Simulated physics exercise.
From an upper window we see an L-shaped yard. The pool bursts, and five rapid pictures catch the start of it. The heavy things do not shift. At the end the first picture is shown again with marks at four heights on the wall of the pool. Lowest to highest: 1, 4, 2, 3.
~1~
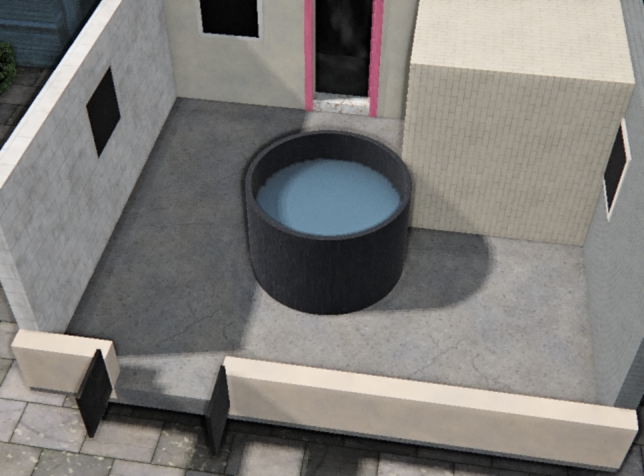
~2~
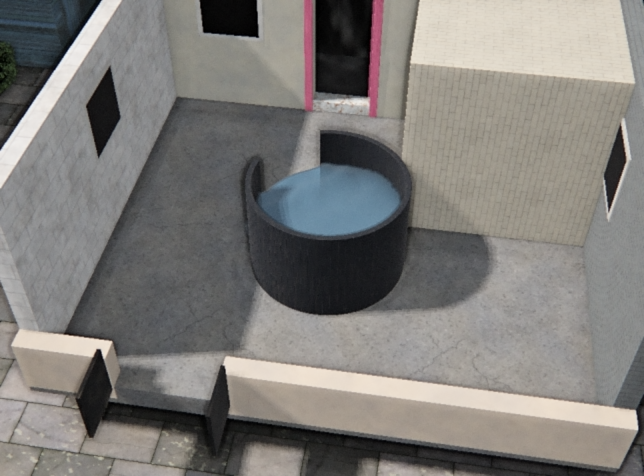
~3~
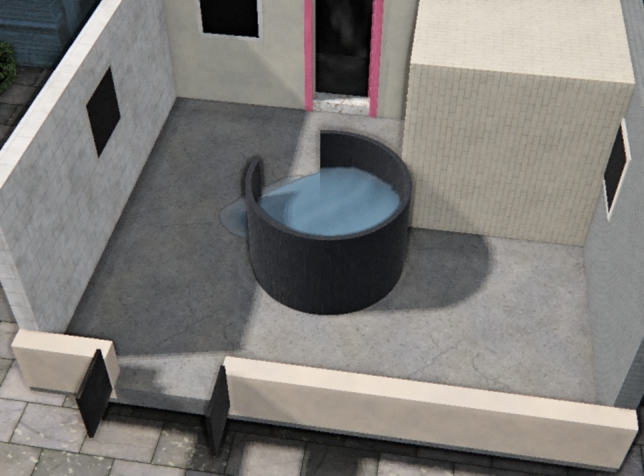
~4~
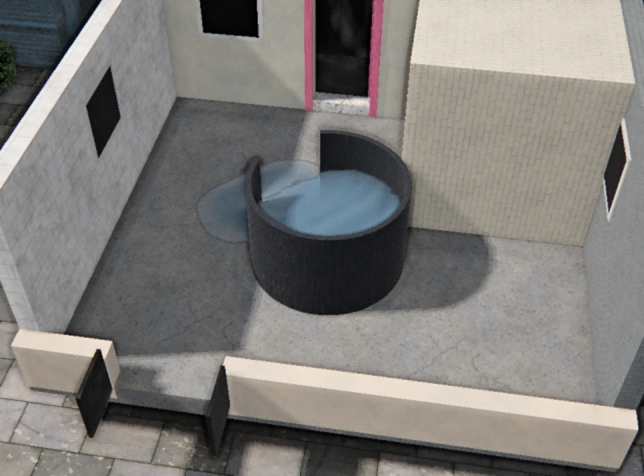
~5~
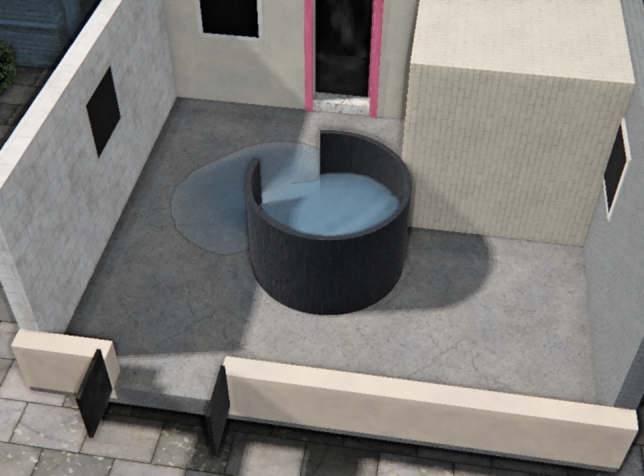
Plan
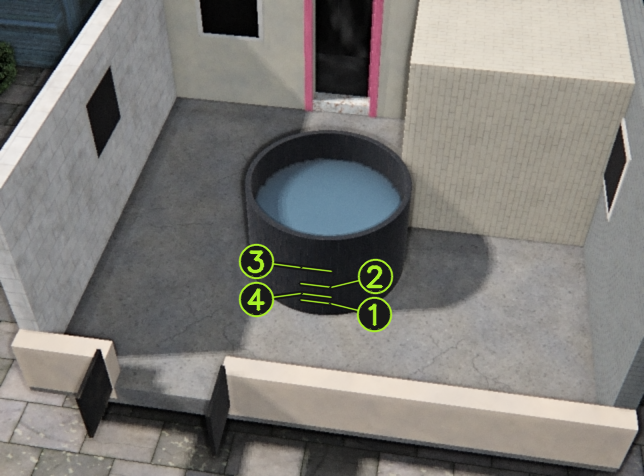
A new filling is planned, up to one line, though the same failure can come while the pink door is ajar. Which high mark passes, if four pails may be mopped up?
Mark 3.
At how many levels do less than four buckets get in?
All of them.
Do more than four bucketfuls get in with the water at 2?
No.
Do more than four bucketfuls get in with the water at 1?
No, not at all.
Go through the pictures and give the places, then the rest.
Water in the pool at rest, its middle at (328, 206); foot of the pink doorway at (341, 113); open gate at (168, 346), in the first frame.
Water covers 1 % of the ground, its front hidden from here, in the second frame.
In the third frame, 4 % of the ground under water, visible out to (226, 216).
In the fourth frame, 8 % of the ground under water, visible out to (206, 199).
In the fifth frame, 15 % of the ground under water, visible out to (188, 180).
In lime, 1 at (315, 301); 2 at (315, 285); 3 at (315, 269); 4 at (315, 295); from the bottom up 1, 4, 2, 3.
If 1 is chosen, nothing gets over.
If 2 is chosen, nothing gets over.
If 3 is chosen, a splash gets over, under a bucket.
If 4 is chosen, nothing gets over.
